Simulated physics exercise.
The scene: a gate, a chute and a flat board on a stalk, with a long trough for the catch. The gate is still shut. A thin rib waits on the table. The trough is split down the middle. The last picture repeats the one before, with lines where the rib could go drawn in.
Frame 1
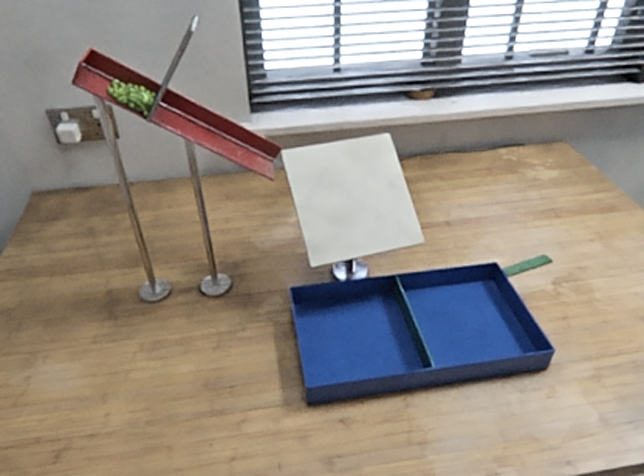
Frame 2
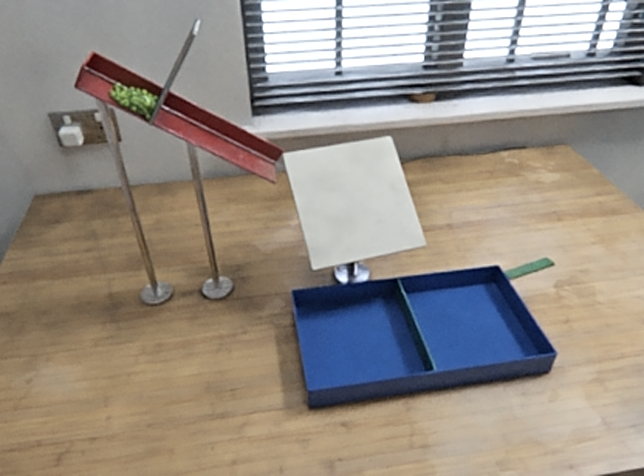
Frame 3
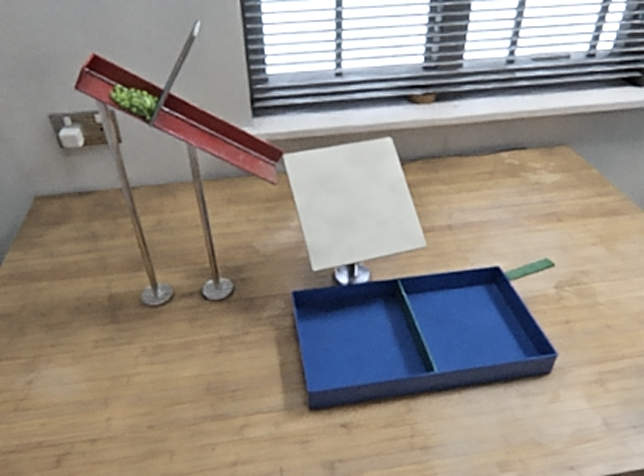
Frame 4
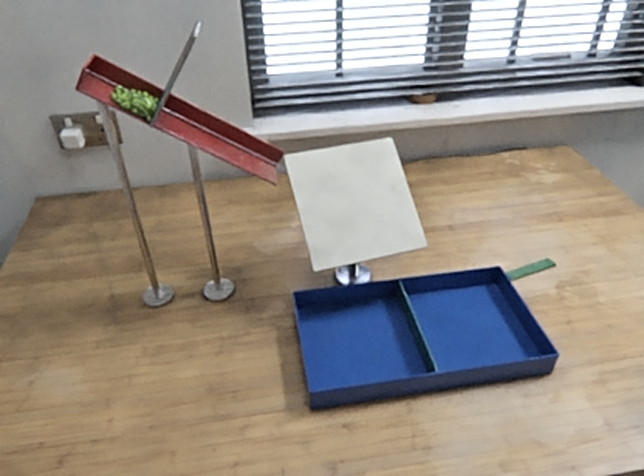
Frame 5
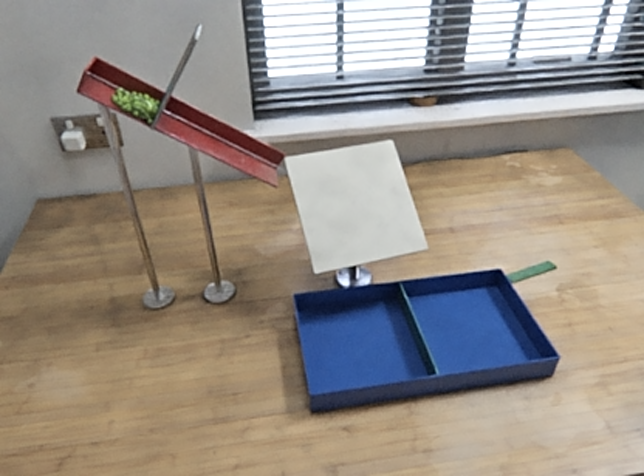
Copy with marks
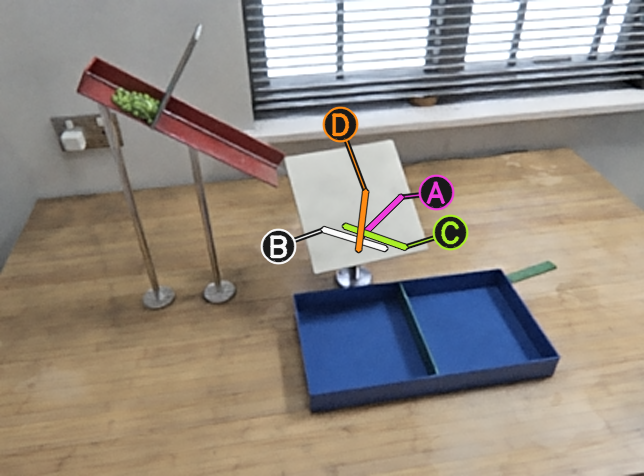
On a wooden table by a window, green dried peas resting behind a gate in a red chute, everything staying practically still.
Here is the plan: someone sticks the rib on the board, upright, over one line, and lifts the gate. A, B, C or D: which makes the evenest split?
Take C.
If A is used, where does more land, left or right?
Left.
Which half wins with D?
More lands on the left.
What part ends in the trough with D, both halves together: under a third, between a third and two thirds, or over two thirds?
Over two thirds.
On the marked copy, line A from (401, 197) to (360, 236); line B from (324, 229) to (384, 248); line C from (345, 226) to (404, 247); line D from (365, 191) to (358, 249).
With A, of what is caught, all but a few in the left half, a small share in the right.
With B, of what is caught, only a few in the left half, all but a few in the right.
With C, of what is caught, close to a third in the left half, close to two thirds in the right.
With D, of what is caught, all but a few in the left half, only a few in the right.
